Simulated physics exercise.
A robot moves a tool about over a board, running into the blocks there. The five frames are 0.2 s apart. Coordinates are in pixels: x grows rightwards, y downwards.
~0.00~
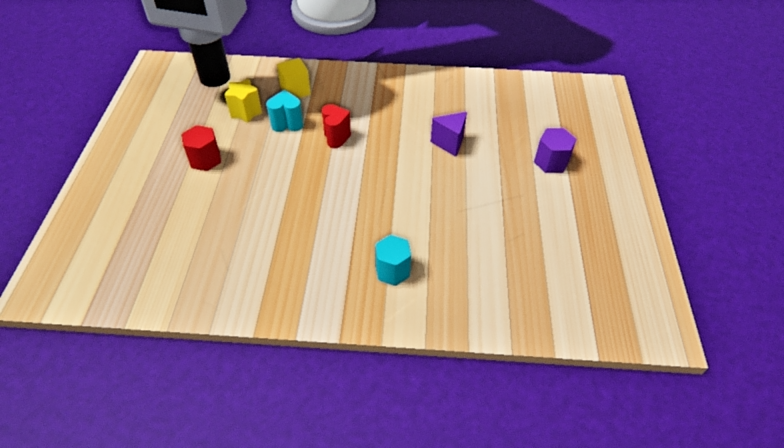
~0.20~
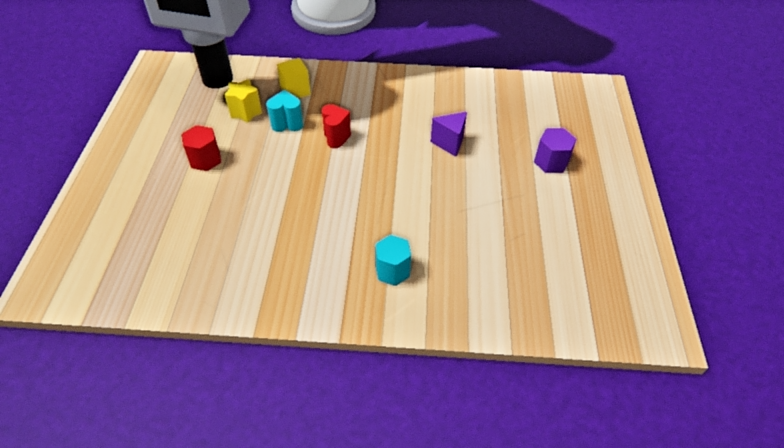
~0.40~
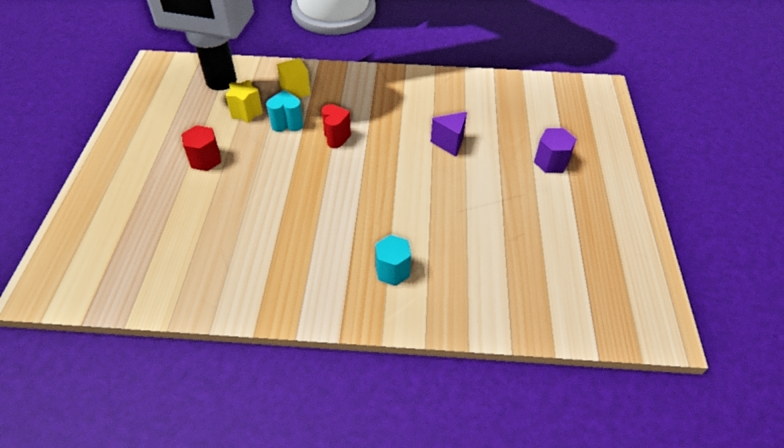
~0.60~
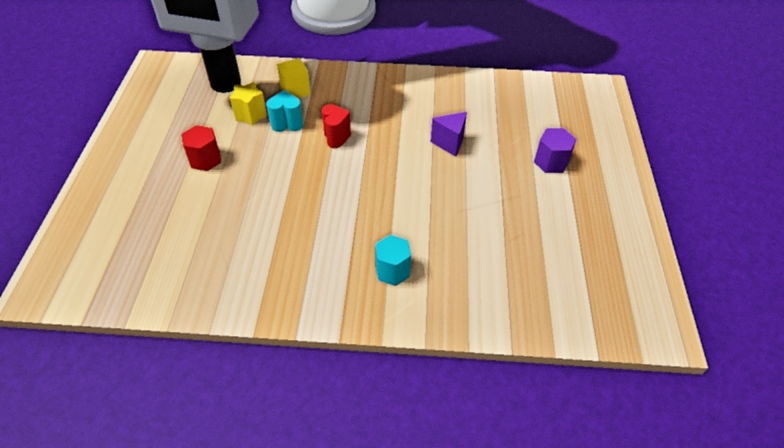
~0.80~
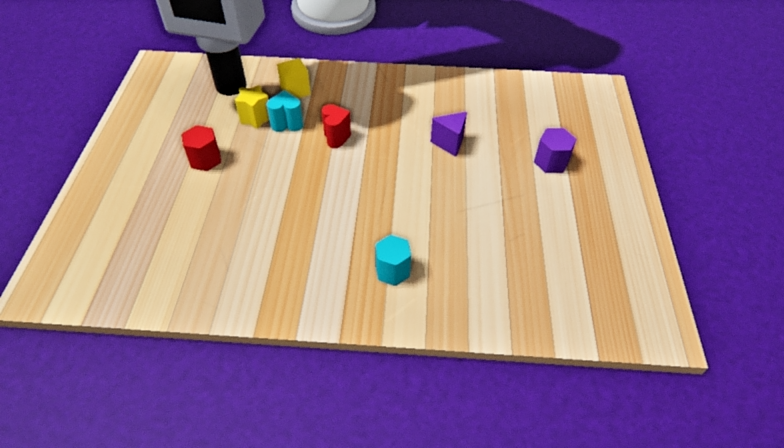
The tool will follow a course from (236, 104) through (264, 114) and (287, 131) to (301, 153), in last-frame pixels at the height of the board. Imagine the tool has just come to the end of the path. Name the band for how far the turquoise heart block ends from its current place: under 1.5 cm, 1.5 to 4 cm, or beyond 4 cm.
It falls in the over 4 cm band.
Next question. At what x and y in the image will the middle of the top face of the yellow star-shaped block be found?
The middle of its top is at (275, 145).
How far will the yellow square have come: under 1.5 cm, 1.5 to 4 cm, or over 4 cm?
It shifts under 1.5 cm.
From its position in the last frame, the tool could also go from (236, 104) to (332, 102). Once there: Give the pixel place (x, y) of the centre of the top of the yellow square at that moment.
That would be at about pixel (312, 61).
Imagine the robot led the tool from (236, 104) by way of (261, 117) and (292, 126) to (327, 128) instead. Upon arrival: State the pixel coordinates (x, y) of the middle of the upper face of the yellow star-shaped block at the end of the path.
It comes to (282, 122).
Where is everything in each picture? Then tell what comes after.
Lower end of the tool (215, 78), tops of blocks, yellow star-shaped block (240, 89), turquoise heart block (284, 100), yellow square (292, 67), red heart block (334, 114), in the first picture.
Tool (218, 80), blocks as before, in the second picture.
Tool (222, 81), blocks as before, in the third picture.
Tool (226, 84), yellow star-shaped block (246, 91), in the fourth picture.
Tool (231, 86), yellow star-shaped block (251, 94), turquoise heart block (284, 100), yellow square (292, 67), red heart block (334, 114), in the fifth picture.
The first path, step by step. One third of the way, tool (262, 97); yellow star-shaped block (267, 110), turned 55° clockwise; turquoise heart block (297, 108), turned 35° anticlockwise.
Two thirds of the way, tool (284, 113); yellow star-shaped block (275, 126), turned 95° clockwise; turquoise heart block (310, 114), turned 30° anticlockwise; red heart block (339, 114).
At the end, tool (298, 135); yellow star-shaped block (275, 145), turned 125° clockwise; turquoise heart block (328, 126), turned 60° anticlockwise; yellow square not moved; red heart block (351, 116), turned 15° anticlockwise.
